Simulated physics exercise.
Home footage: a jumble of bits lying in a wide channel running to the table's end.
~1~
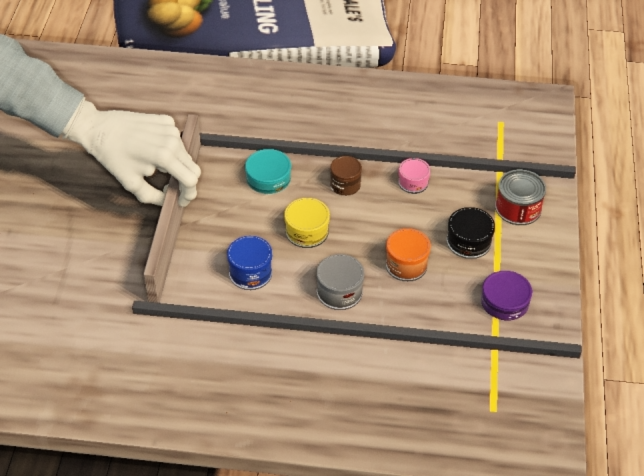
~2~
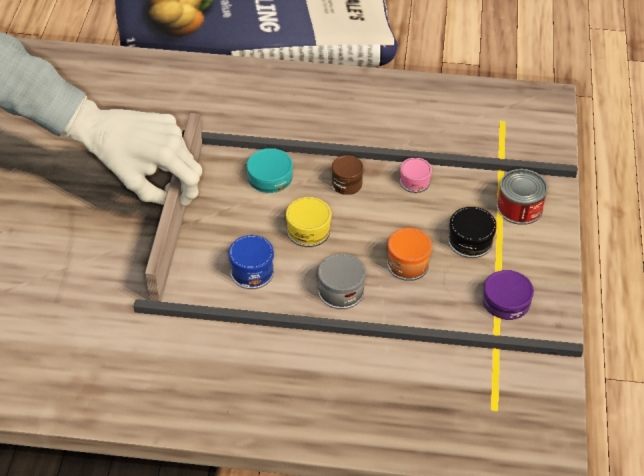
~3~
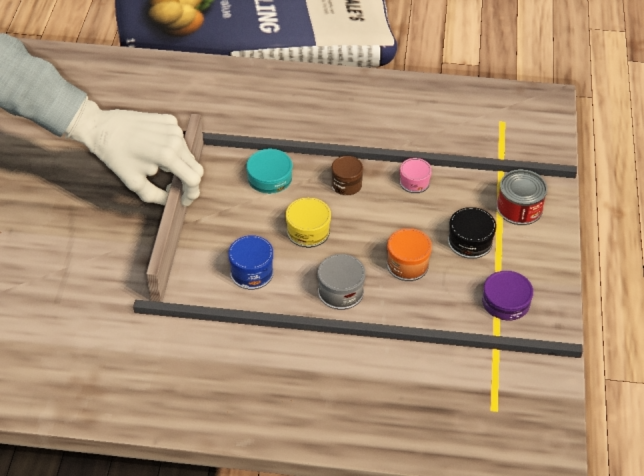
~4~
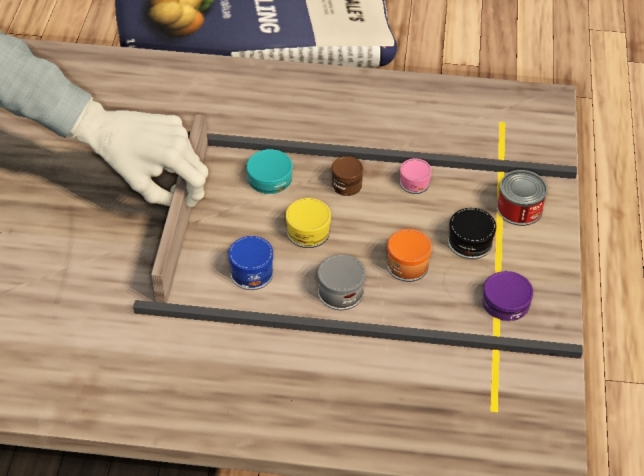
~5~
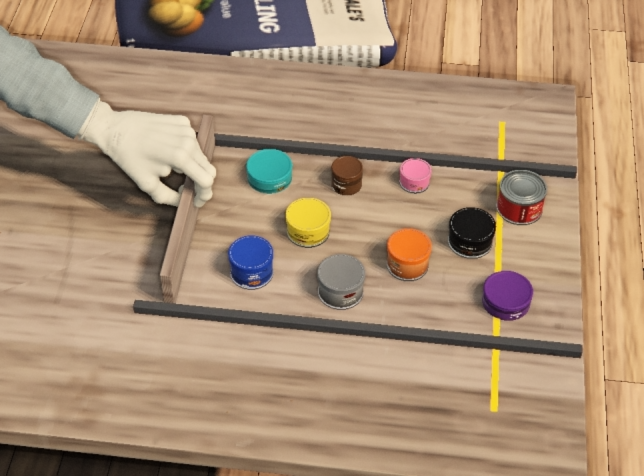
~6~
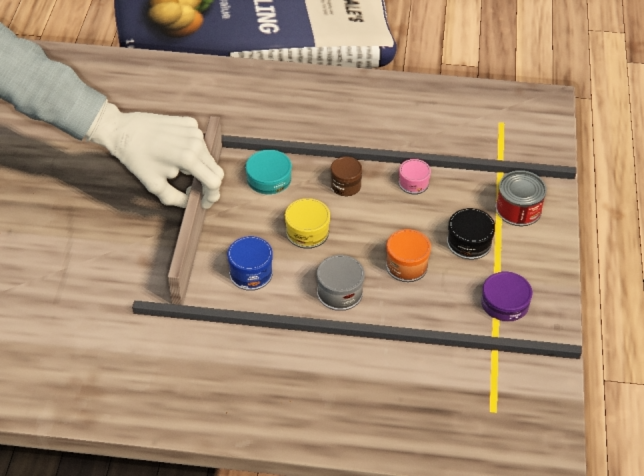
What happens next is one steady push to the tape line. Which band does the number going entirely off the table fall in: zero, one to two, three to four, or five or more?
Honestly, the push sends one or two of them over the end.
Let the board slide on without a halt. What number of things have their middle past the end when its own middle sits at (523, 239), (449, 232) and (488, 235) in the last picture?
Going through the three places, I get 4, 0 and 1.
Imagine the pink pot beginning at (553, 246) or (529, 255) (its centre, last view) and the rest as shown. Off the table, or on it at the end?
Well, the pink pot is gone in the first case and is gone in the second.
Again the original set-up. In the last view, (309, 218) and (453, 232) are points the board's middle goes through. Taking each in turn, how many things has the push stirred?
The count is 5 at the first point and 10 at the second.
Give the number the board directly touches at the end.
Result: 4 in all.
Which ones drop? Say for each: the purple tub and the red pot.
As for the purple tub, it hangs on; as for the red pot, it ends up below.
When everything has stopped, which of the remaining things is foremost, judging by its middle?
Black pot.
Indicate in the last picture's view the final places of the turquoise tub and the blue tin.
The turquoise tub at (523, 200), the blue tin at (520, 280).
A little later, none off yet; red pot at rest near (521, 198); purple tub at rest near (506, 296); black pot at rest near (471, 234).
Next, none off yet; red pot at rest near (521, 198); purple tub at rest near (506, 296); black pot at rest near (473, 233).
When it is over, the number that fall off is one or two; down, red pot.
